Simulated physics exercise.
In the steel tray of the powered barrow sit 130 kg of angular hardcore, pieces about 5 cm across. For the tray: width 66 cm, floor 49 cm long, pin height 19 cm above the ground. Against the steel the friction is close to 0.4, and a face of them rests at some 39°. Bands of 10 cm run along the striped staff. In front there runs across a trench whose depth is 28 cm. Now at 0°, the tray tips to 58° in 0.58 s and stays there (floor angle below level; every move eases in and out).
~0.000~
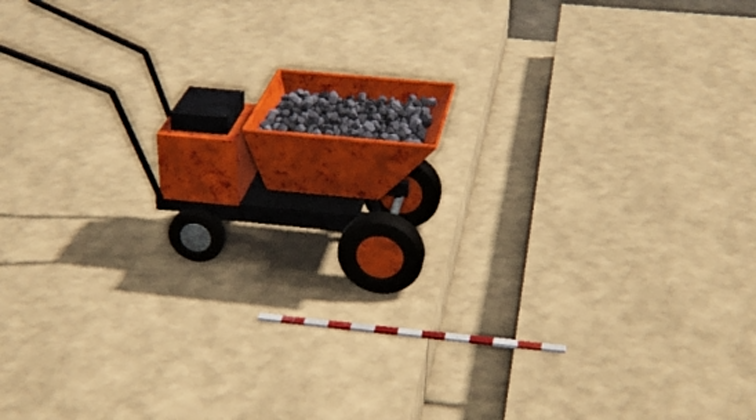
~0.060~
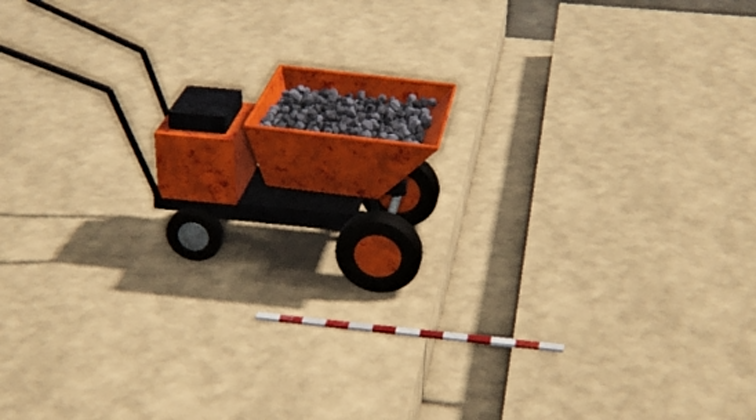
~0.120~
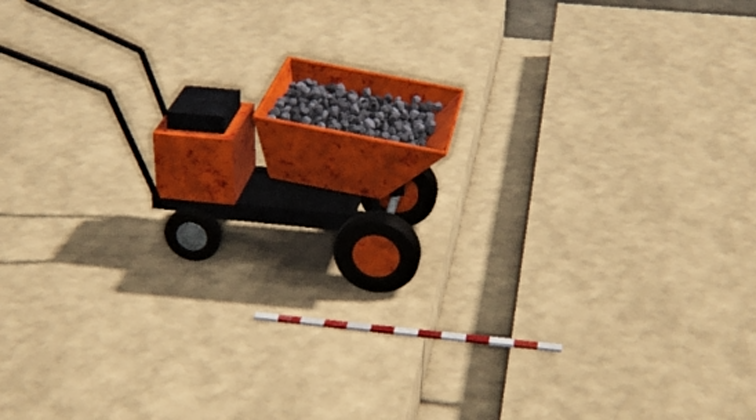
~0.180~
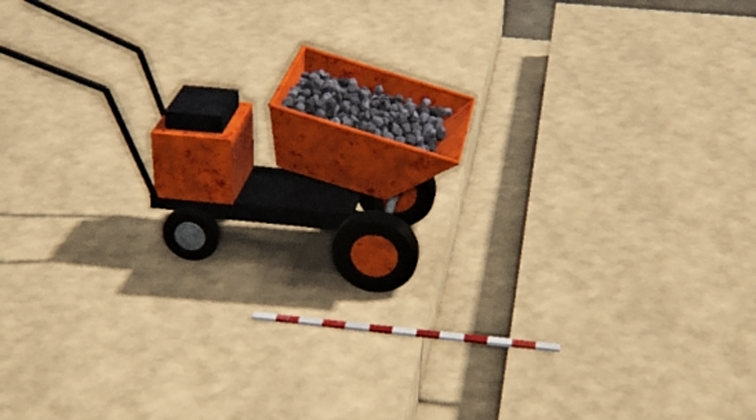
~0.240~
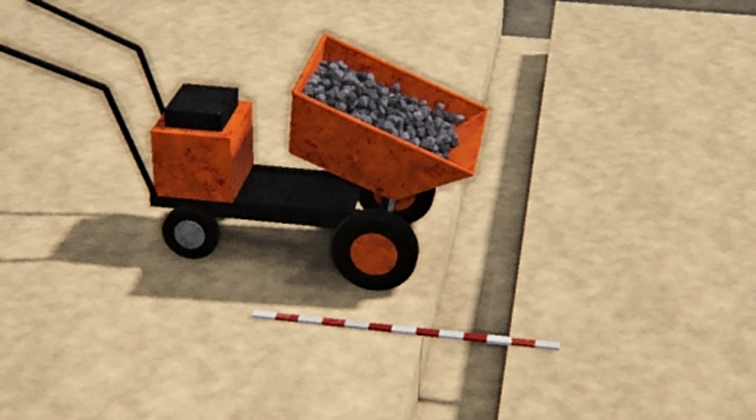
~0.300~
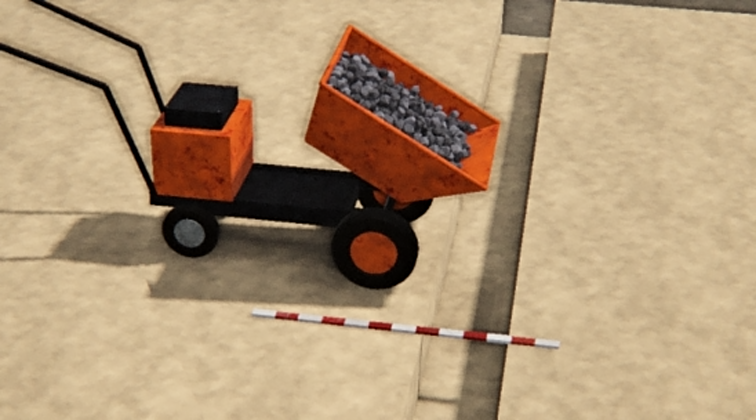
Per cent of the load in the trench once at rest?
About 4 %.
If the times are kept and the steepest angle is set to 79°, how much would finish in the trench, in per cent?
It would be close to 5 percent.
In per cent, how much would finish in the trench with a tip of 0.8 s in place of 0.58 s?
Roughly 5% would finish there.
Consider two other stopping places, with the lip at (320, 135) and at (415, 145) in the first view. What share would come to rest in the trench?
From the first place around 40 per cent, from the other around 10.
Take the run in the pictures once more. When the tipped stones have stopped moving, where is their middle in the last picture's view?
(572, 269).
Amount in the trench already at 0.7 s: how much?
About 0%.
After 0.4 s the floor is at 48°; 100 % in the tray; the foremost stones are at (486, 191).
After 0.7 s the floor is at 58°; 94 % in the tray, 6 % past the trench; the foremost stones are at (559, 265).
After 1.0 s the floor is at 58°; 61 % in the tray, 39 % past the trench; the foremost stones are at (681, 301).
After 3.0 s the floor is at 58°; 53 % in the tray, 4 % in the trench, 44 % past the trench; the foremost stones are past the picture's edge.
